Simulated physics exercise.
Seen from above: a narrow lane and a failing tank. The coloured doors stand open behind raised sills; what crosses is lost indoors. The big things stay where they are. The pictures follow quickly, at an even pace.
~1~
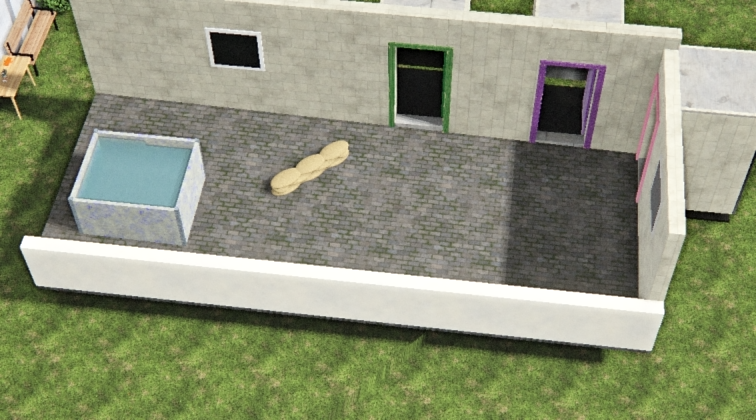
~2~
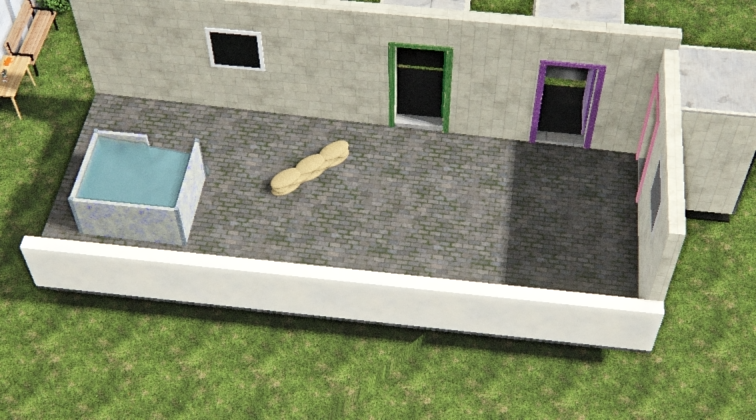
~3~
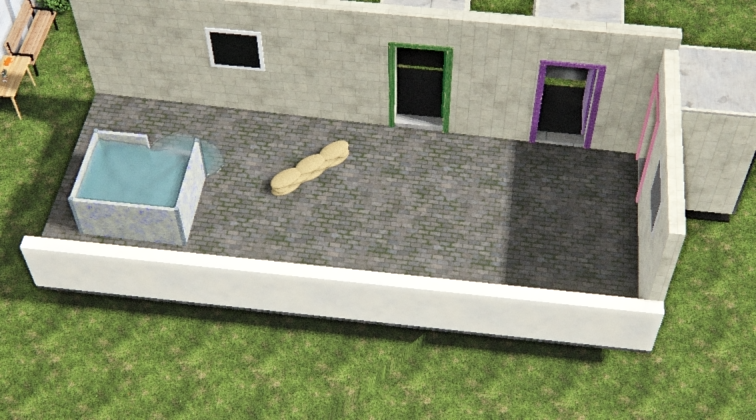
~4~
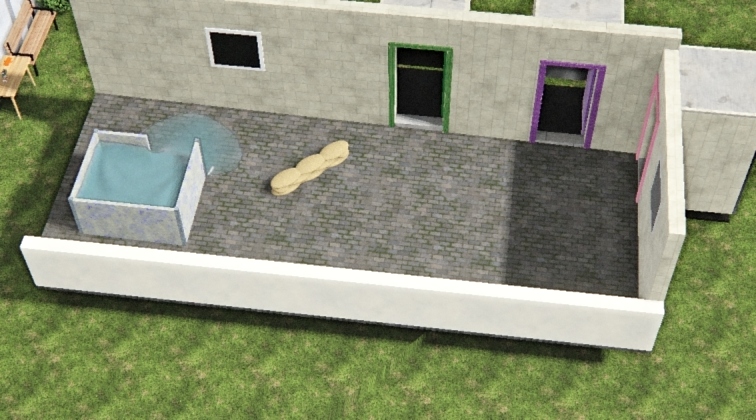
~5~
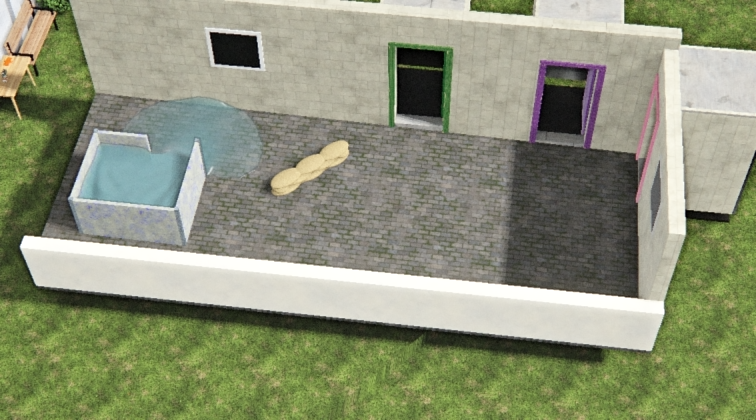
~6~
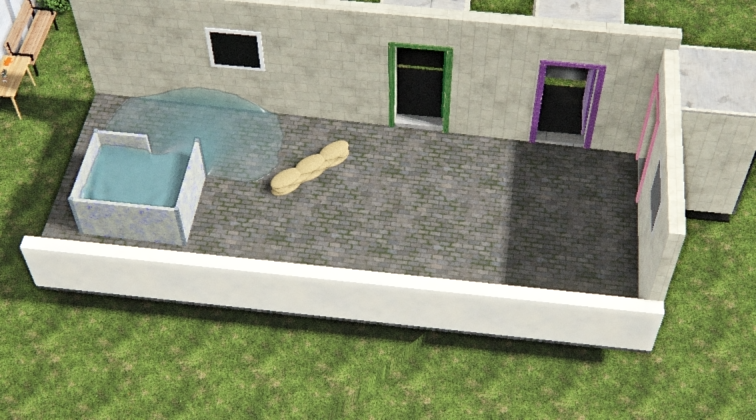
A pale stone-walled lane paved in grey brick is seen from above at a slant, with grass around it and the view held still. A square tank of blue water stands at the left, a lumpy tan object lies right of it, and open green and purple doorways line the back wall. A gap opens in the tank's far side, and water pours out, spreading backward and rightward across the paving in a widening sheet.
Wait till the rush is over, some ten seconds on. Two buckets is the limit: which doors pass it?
In the end: The purple door stays under that; the pink door takes more than that; the green door stays under that.
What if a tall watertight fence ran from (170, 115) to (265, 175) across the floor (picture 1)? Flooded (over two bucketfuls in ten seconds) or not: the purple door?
One by one: Purple door keeps below it.
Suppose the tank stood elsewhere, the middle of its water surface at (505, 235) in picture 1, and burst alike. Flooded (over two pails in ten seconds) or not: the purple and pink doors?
In short: The purple one takes more, the pink one lets more in.
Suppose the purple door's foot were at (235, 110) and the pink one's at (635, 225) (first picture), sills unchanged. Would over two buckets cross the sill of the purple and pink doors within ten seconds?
In short: Purple goes over, pink is over.
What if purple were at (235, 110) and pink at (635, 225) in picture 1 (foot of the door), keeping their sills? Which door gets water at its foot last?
It is the pink door.
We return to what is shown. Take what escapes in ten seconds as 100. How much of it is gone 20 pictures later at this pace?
I make it 45 per cent.
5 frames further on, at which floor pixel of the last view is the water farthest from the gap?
Close to (397, 131).
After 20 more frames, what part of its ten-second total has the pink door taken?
Roughly 10 per cent.
A moment on, water covers 15 % of the floor; the purple door not reached, the pink door not reached, the green door not reached.
Next, water covers 25 % of the floor; the purple door not reached, the pink door not reached, the green door wet at the sill, nothing in.
Then, water covers 50 % of the floor; the purple door wet at the sill, nothing in, the pink door over two buckets in, the green door under two buckets in.
Later, water covers 65 % of the floor; the purple door wet at the sill, nothing in, the pink door far over two buckets in, the green door under two buckets in.
In the end, water covers 75 % of the floor; the purple door wet at the sill, nothing in, the pink door far over two buckets in, the green door under two buckets in.
